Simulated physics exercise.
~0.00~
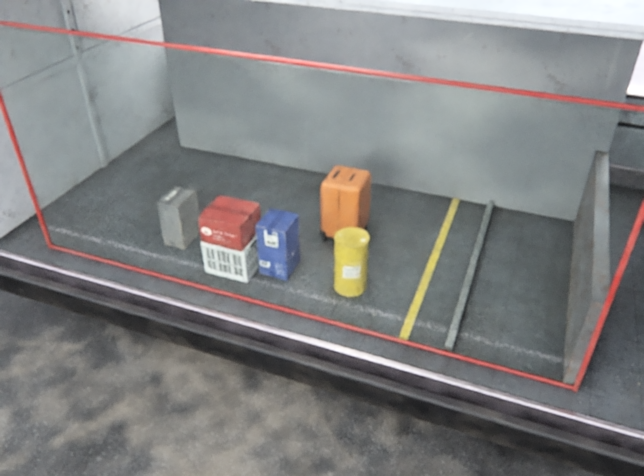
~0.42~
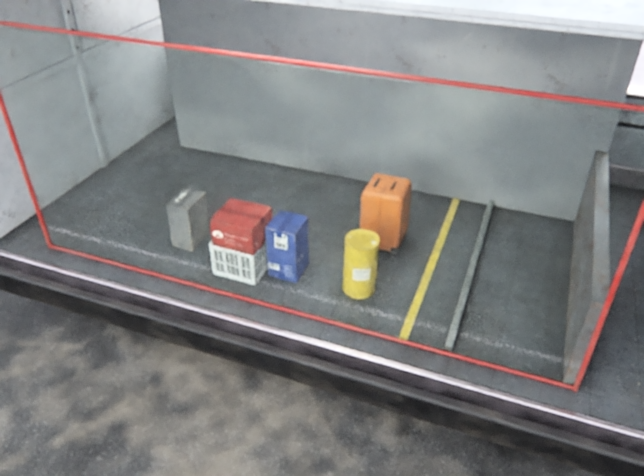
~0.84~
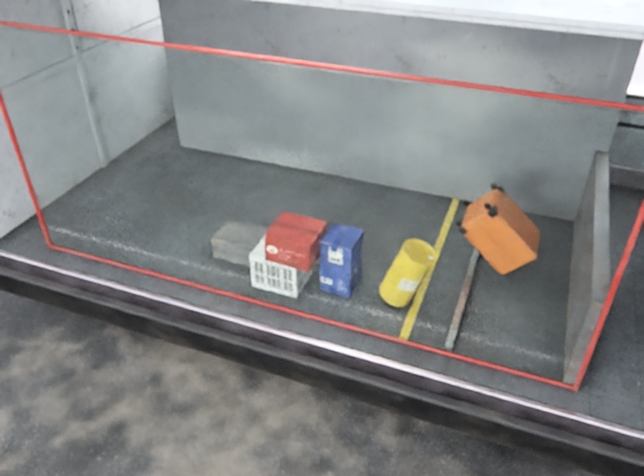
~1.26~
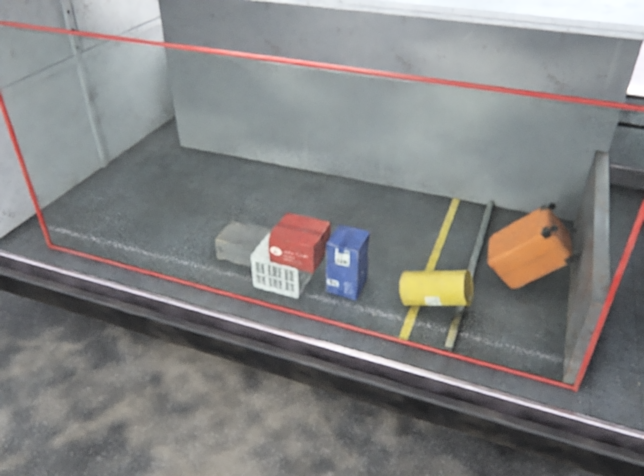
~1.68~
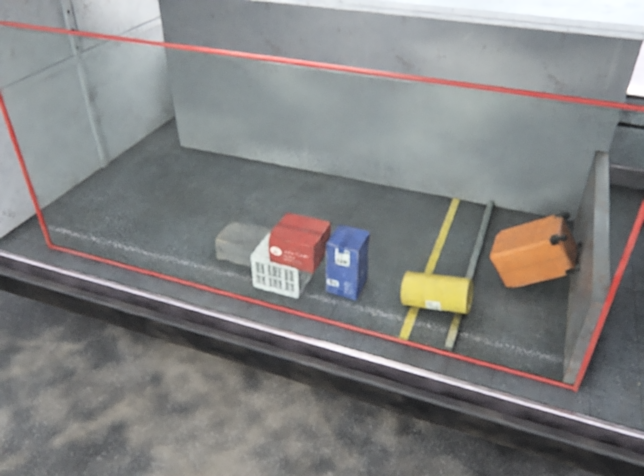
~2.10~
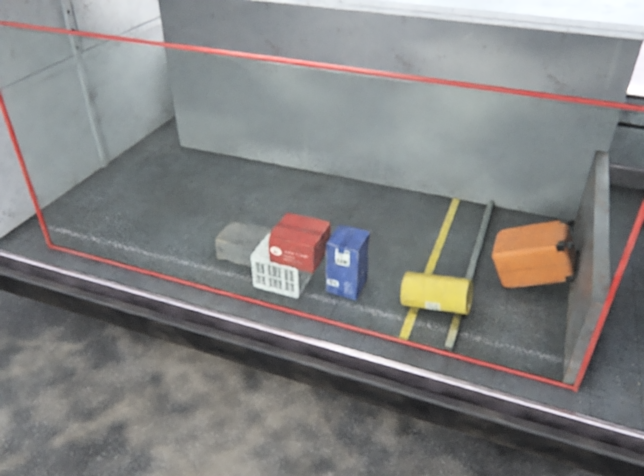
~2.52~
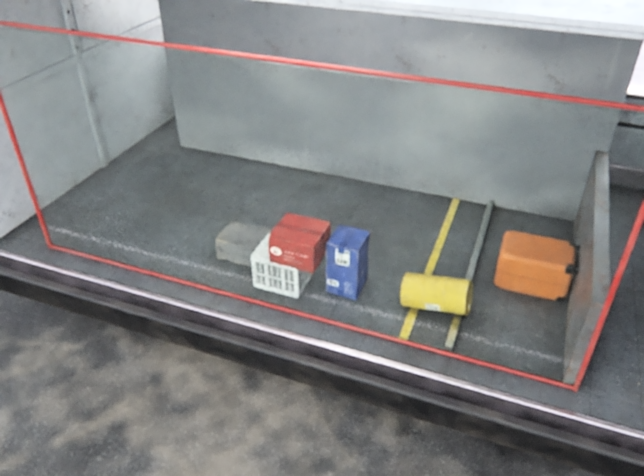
A dark-floored bay with grey walls, outlined in red, is seen from above at an angle by a still camera. A grey pack stands at left, beside a red carton on a white crate, a blue pack, a yellow drum and an orange wheeled case behind, all left of a yellow line. Everything slides right, and the grey pack topples. The orange case tips over the floor bar and tumbles toward the right wall, while the drum falls on its side across the line. The case settles on its side by the wall; the others rest short of the line.
